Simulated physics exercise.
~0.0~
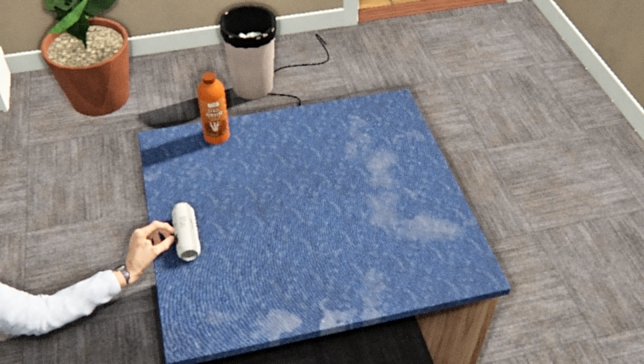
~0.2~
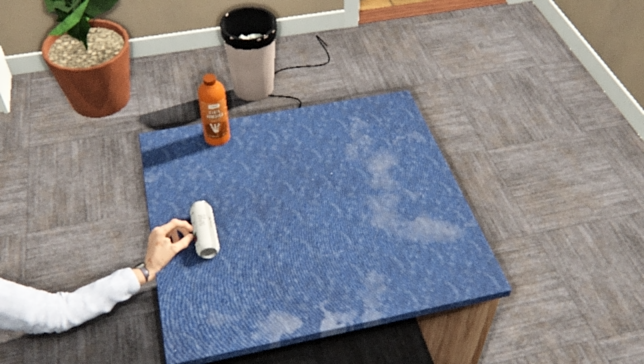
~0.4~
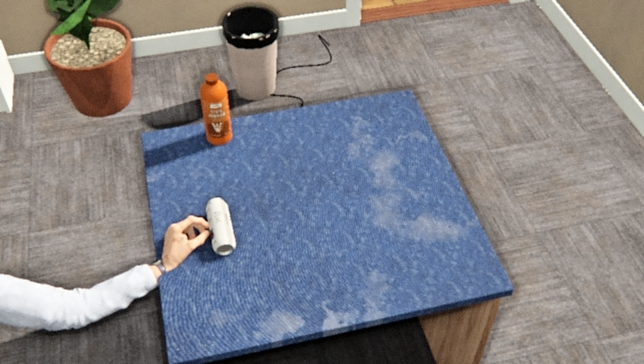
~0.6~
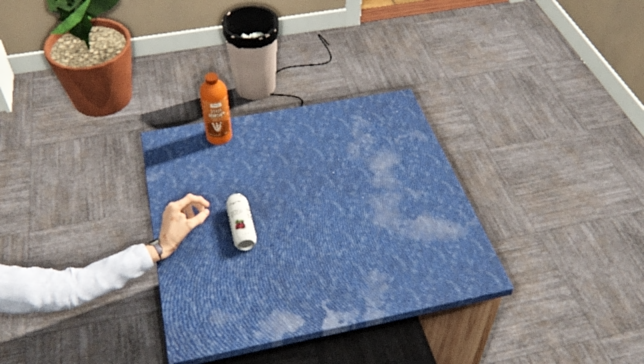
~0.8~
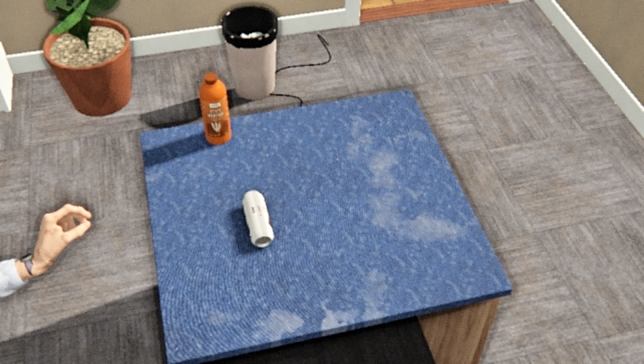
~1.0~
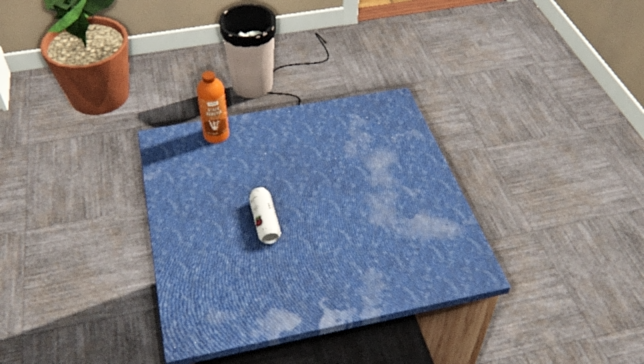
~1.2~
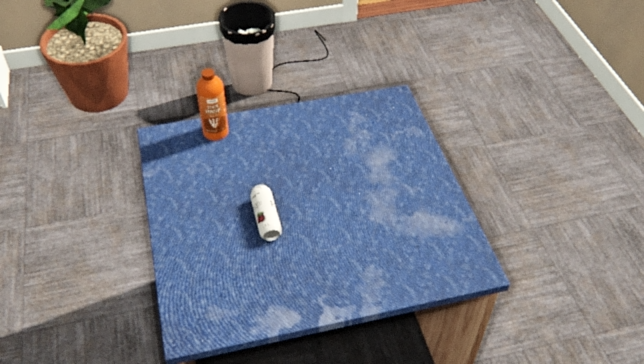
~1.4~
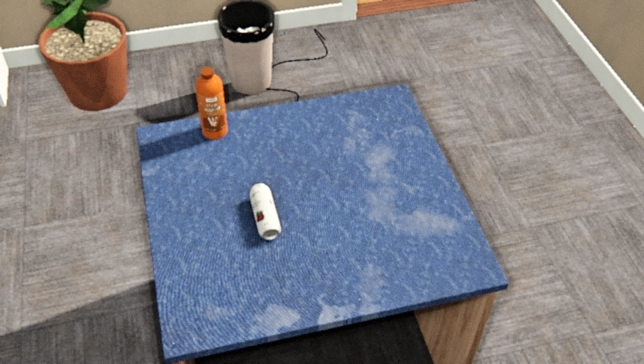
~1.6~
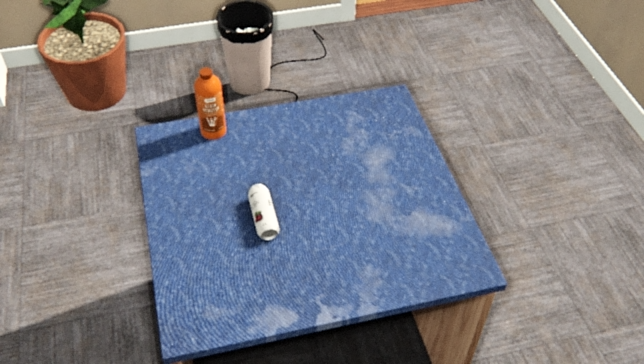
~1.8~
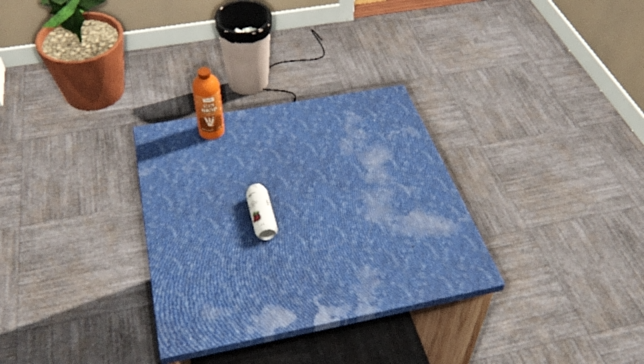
White can lying on a blue tabletop, pushed right by a hand, rolling a little farther and stopping near an orange bottle.
